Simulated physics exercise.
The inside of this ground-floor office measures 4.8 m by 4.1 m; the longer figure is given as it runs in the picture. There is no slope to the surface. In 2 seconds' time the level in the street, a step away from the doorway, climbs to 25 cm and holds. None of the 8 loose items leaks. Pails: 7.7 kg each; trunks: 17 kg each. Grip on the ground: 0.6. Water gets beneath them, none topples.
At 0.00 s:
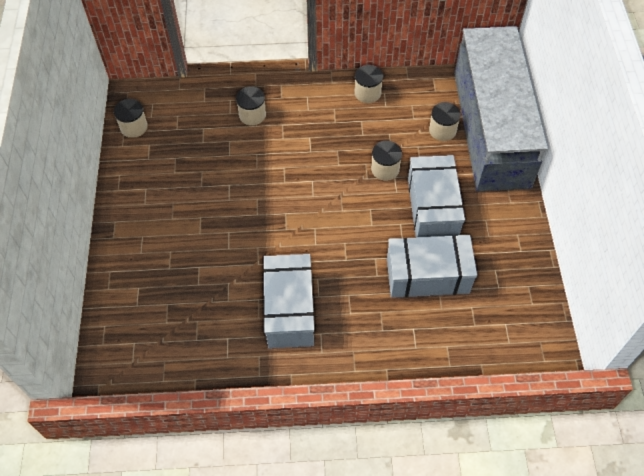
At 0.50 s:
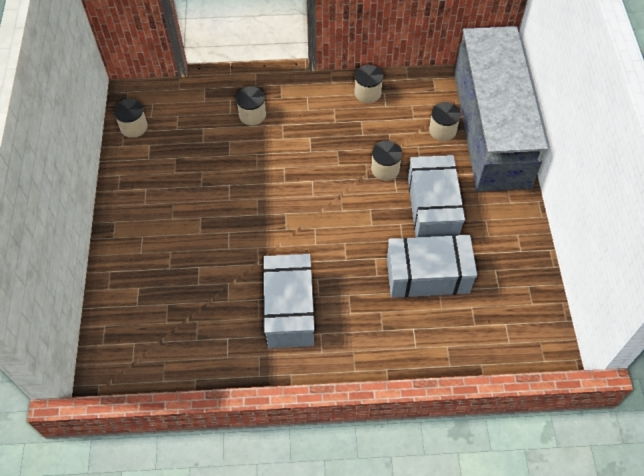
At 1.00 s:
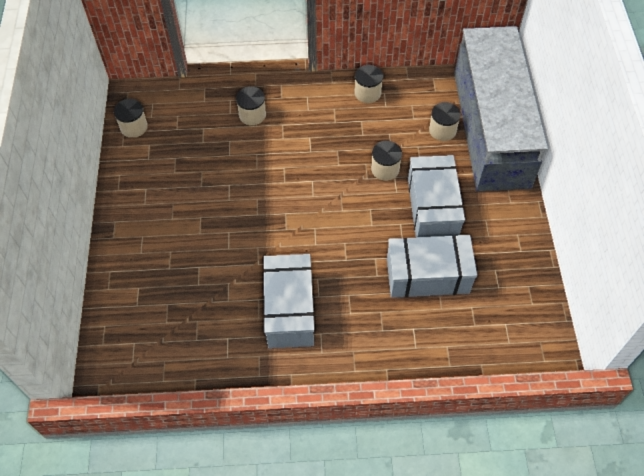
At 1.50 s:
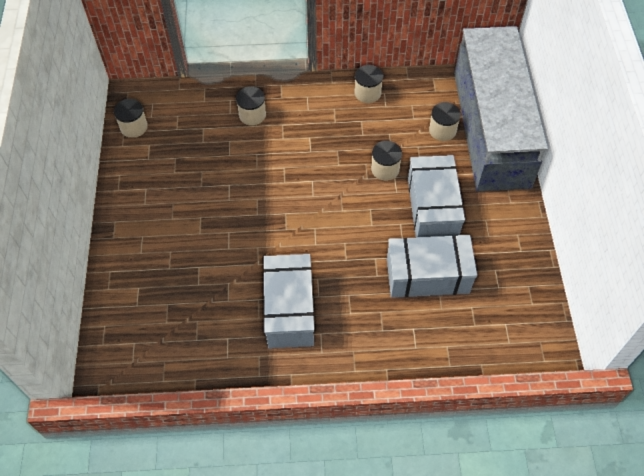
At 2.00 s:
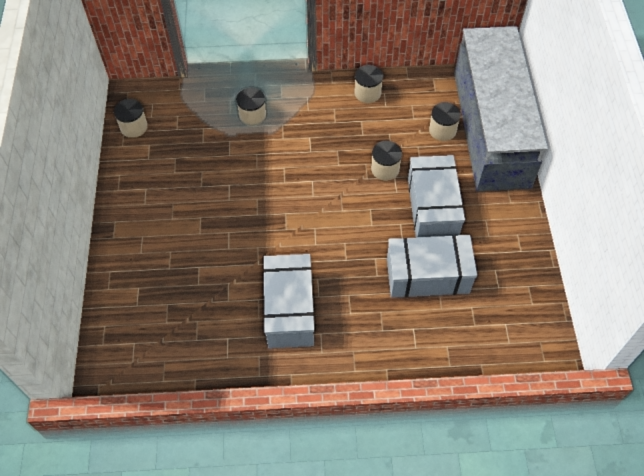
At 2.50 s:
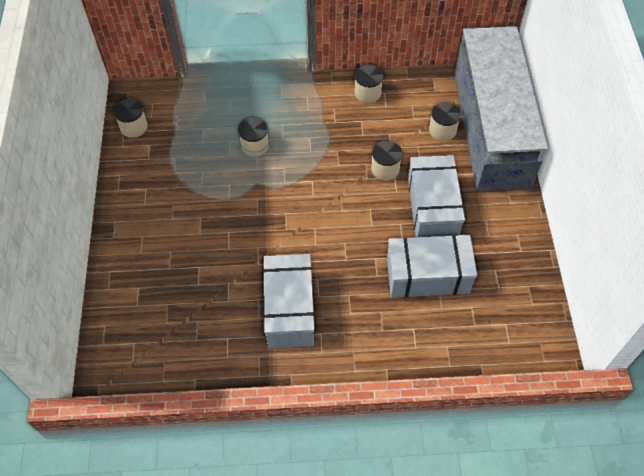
In a brick-walled room, water spreads in through the doorway and shifts one pail slightly.
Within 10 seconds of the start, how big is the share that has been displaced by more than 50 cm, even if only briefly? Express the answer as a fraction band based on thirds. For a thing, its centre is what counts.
The band is one third to two thirds.
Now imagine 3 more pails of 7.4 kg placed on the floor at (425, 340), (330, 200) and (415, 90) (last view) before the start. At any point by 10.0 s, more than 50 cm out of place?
Order as asked - exceeds the limit, exceeds the limit, falls below the limit.
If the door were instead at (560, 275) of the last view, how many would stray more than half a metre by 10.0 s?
In that case the number is 7.
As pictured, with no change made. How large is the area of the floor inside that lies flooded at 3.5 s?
At that time the wet patch spans about 9.5 m2.
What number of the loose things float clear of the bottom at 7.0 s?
I get 3.
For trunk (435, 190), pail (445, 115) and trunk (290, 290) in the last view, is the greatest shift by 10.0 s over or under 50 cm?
One by one in that order: Below; below; above.
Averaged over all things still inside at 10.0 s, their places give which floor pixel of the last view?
Roughly at (391, 194).
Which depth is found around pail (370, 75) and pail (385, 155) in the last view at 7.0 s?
First roughly 1 cm, second roughly 5 cm.
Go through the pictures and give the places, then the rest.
The first frame shows a pail at (250, 98), on the bottom; a pail at (387, 153) rests on the ground; 0.0 m2 under water; 0 of 8 have shifted.
The second frame shows a pail at (250, 98) rests on the ground; a pail at (387, 153), on the bottom; 0.0 m2 under water; 0 of 8 have shifted.
The third frame shows a pail at (250, 98) rests on the ground; a pail at (387, 153), on the bottom; 0.0 m2 under water; 0 of 8 have shifted.
The fourth frame shows a pail at (250, 98) rests on the ground; a pail at (387, 153) rests on the ground; water covers 0.1 m2; 0 of 8 have shifted.
The fifth frame shows a pail at (251, 99) rests on the ground; a pail at (387, 153), on the bottom; water covers 1.0 m2; 0 of 8 have shifted.
The sixth frame shows a pail at (253, 129) rests on the ground, 45 cm from its start; a pail at (387, 153), on the bottom; 2.5 m2 under water; 1 of 8 have shifted.
After 3.5 s 1 of 8 are over 50 cm from their spots; 0 afloat.
After 4.5 s 1 of 8 are over 50 cm from their spots; 0 afloat.
After 7.0 s 3 of 8 are over 50 cm from their spots; 3 afloat.
After 10.0 s 3 of 8 are over 50 cm from their spots, and 3 have been at some point; 5 afloat.
